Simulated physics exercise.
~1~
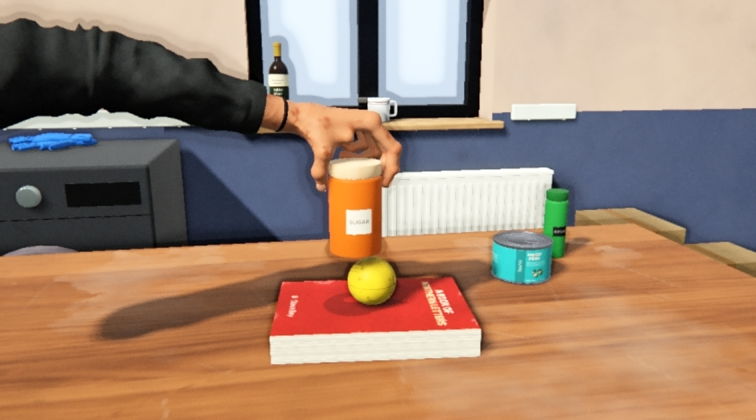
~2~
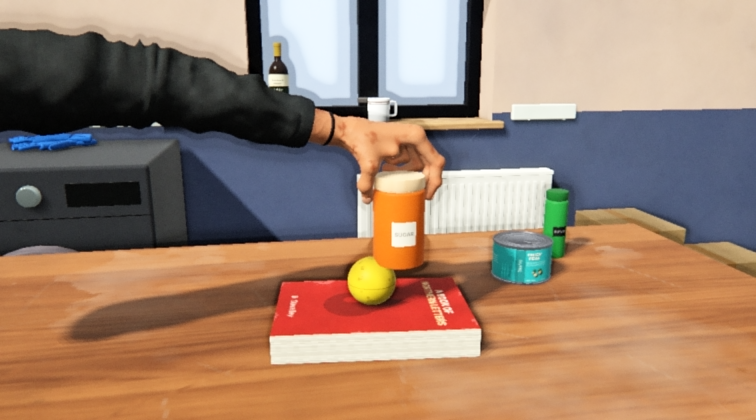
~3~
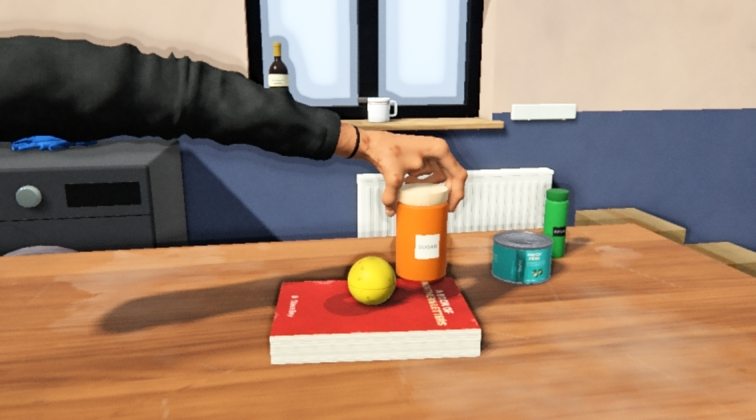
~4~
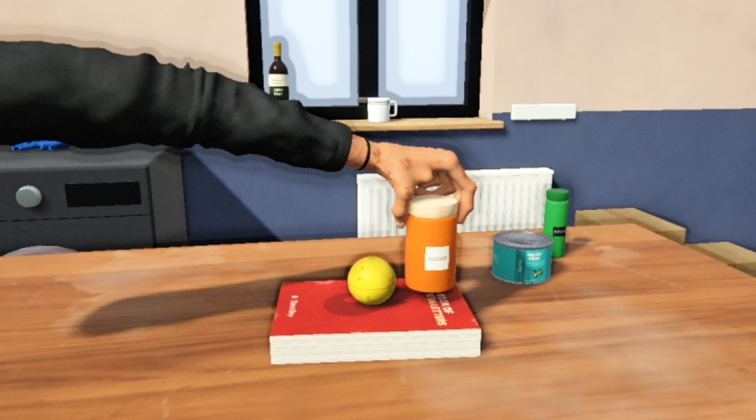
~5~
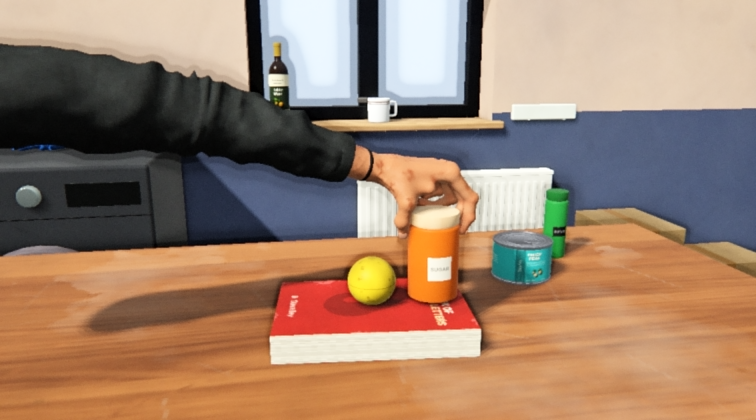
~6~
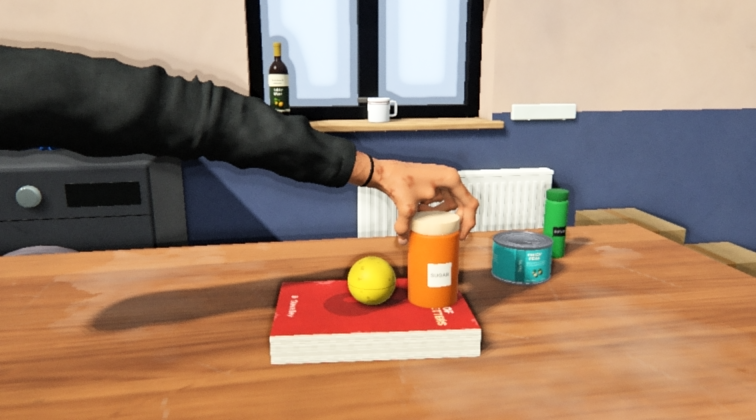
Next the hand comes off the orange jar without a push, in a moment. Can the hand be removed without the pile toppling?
The pile rests steadily.
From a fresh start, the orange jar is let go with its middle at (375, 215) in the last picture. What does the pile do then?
The pile tumbles.
Then, 1.00 s past the last view, nothing moves.
Then, 2.10 s past the last view, orange jar resting near (433, 259).
Finally, all 5 still in place. Final places as the last picture's camera would see them, orange jar near (433, 259). The pile stays up.
